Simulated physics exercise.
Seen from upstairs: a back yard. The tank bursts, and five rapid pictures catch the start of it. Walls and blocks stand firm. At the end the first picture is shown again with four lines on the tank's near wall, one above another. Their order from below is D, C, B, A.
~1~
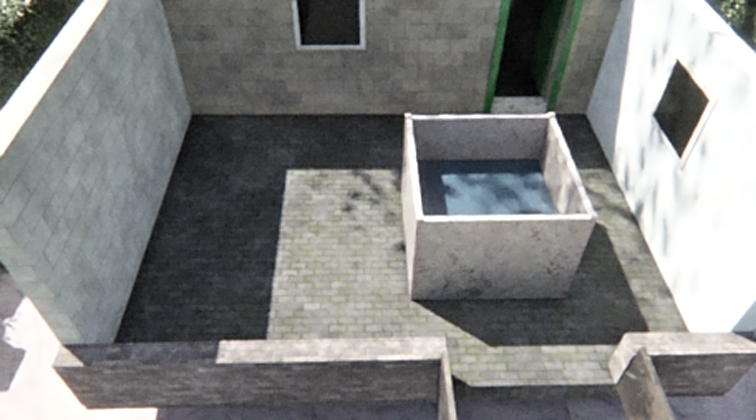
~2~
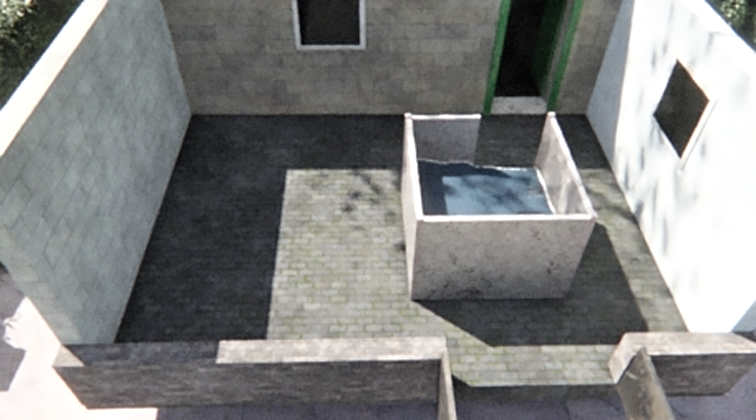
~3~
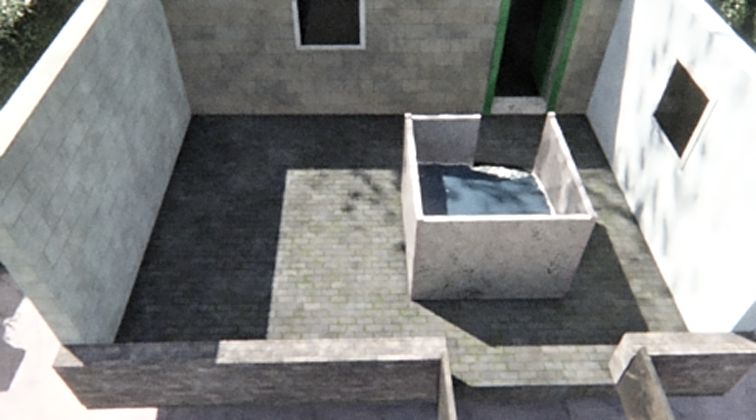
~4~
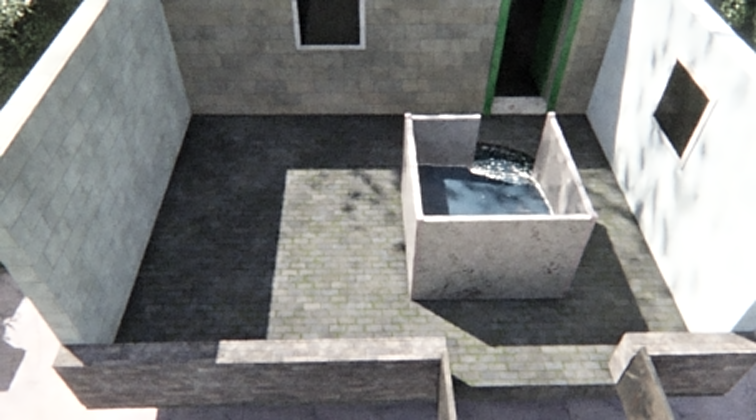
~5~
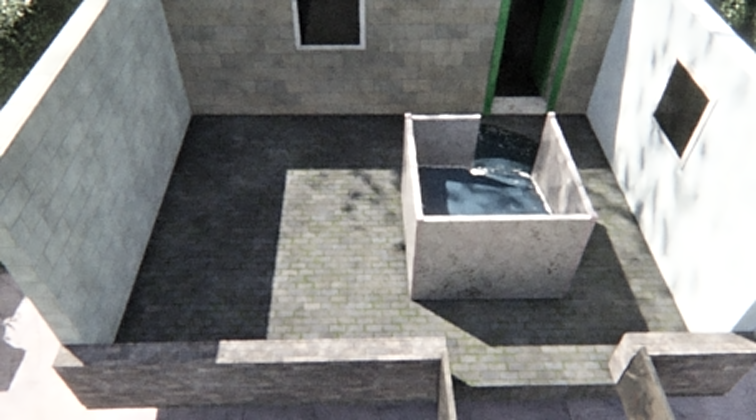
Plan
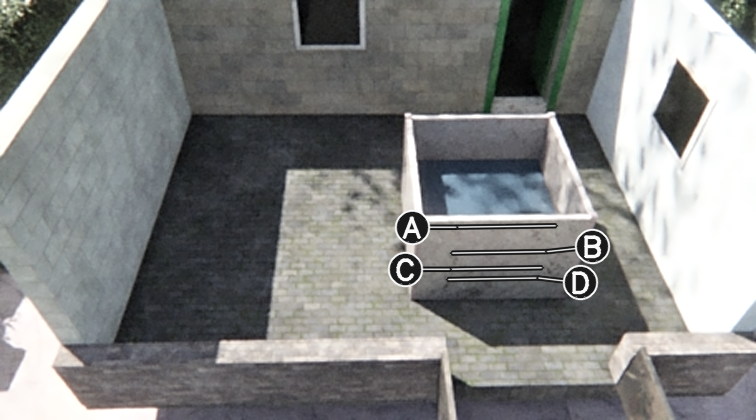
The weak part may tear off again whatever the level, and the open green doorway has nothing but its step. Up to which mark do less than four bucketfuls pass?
D will do.
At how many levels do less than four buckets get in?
One.
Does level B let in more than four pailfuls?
Yes.
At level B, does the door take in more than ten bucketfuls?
Yes, it does.
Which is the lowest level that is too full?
Level C.
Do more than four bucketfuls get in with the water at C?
Yes, it does.
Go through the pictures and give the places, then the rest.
Water in the tank at rest, its middle at (484, 203); foot of the green doorway at (518, 114); open gate at (537, 332).
Water covers 1 % of the ground, its front hidden from here.
Water covers 3 % of the ground, its front hidden from here.
Water covers 5 % of the ground, its front hidden from here.
Water covers 10 % of the ground, its front hidden from here.
On the marked copy, A at (506, 226); B at (499, 252); C at (495, 268); D at (493, 278); from the bottom up D, C, B, A.
Choosing A, dozens of bucketfuls pour in.
Choosing B, dozens of bucketfuls pour in.
Choosing C, about 9 bucketfuls get in.
Choosing D, a bucket or two gets in.
